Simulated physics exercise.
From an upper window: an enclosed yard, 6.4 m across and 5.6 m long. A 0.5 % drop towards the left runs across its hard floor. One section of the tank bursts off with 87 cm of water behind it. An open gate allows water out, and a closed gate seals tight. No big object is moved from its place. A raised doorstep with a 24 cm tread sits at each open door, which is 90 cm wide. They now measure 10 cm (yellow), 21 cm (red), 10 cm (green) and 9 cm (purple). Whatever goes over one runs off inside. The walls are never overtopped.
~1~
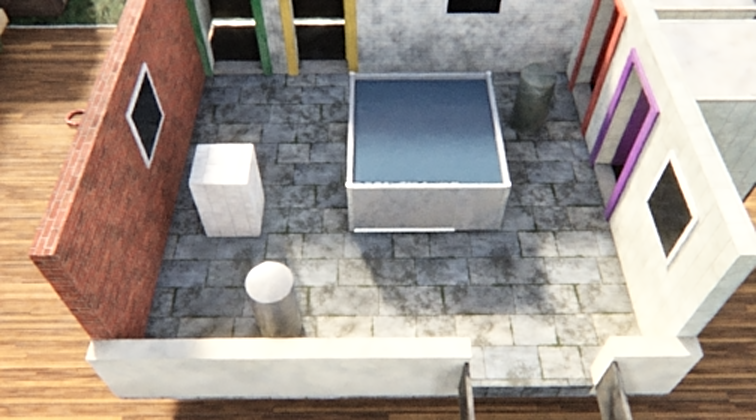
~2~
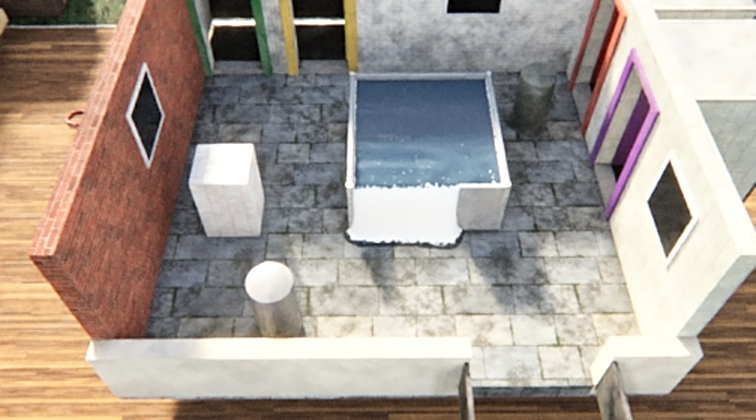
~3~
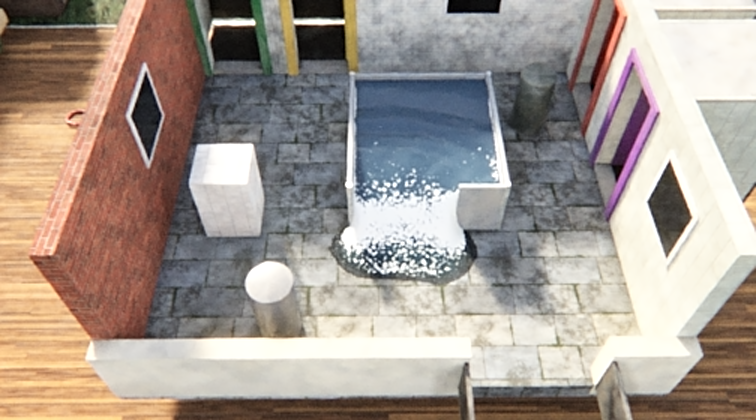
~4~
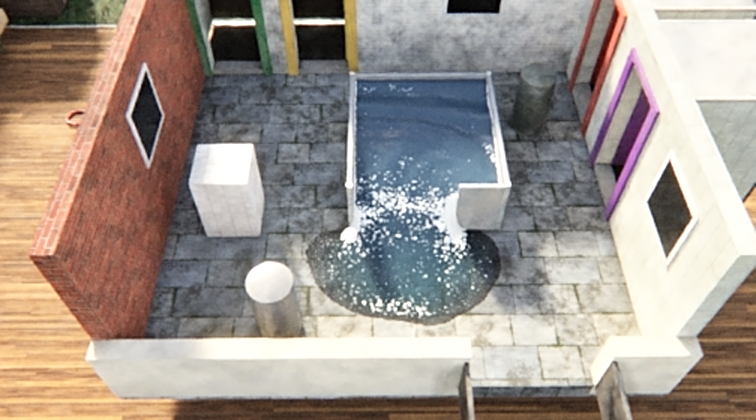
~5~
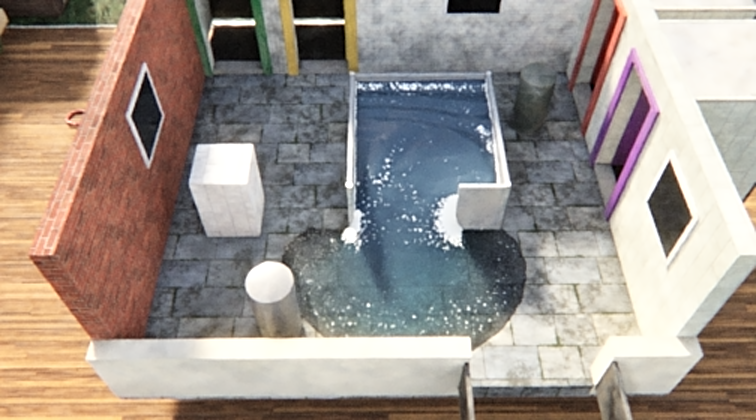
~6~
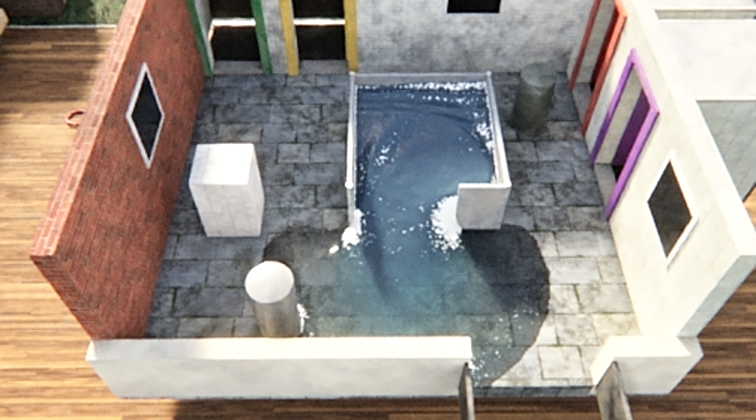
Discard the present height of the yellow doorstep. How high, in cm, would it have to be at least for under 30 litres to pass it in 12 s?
At least about 8.5 cm.
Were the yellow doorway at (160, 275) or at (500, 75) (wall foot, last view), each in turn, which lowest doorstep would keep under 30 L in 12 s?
You'd want about 20 cm there first, then about 8.0 cm.
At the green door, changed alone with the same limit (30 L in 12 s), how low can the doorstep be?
Green would need about 14.5 cm on its own.
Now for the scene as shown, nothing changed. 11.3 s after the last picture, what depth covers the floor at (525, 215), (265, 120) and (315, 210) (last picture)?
Roughly 9, 11 and 5 cm, in turn.
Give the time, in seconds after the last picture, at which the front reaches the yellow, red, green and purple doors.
Yellow = 3.6 s, red = 3.6 s, green = 2.8 s, purple = 2.8 s.
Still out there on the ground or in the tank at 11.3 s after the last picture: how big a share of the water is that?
I'd estimate some 72 in a hundred.
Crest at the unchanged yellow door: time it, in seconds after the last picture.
That happens close to 9.5 s on the clock.
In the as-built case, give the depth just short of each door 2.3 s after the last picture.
In cm: Yellow 0, red 0, green 0, purple 0.
Then, 0.7 s after the last picture water covers 30 % of the floor, deepest (55 cm) near (312, 355); it has not reached the yellow door.
Then, 2.3 s after the last picture water covers 45 % of the floor, deepest (36 cm) near (137, 370); it has not reached the yellow door.
Then, 11.3 s after the last picture water covers 100 % of the floor, deepest (14 cm) near (567, 92); 11 cm at the yellow door, 13 litres in over its 10 cm doorstep.
At the yellow door as built, the water peaked near 13 cm, 9.7 s after the last picture.
Run again over the same 12 s with other heights there, 52 litres in over 7.5 cm, 9 litres over 10.5 cm. The limit of 30 litres is kept from about 8.5 cm up.
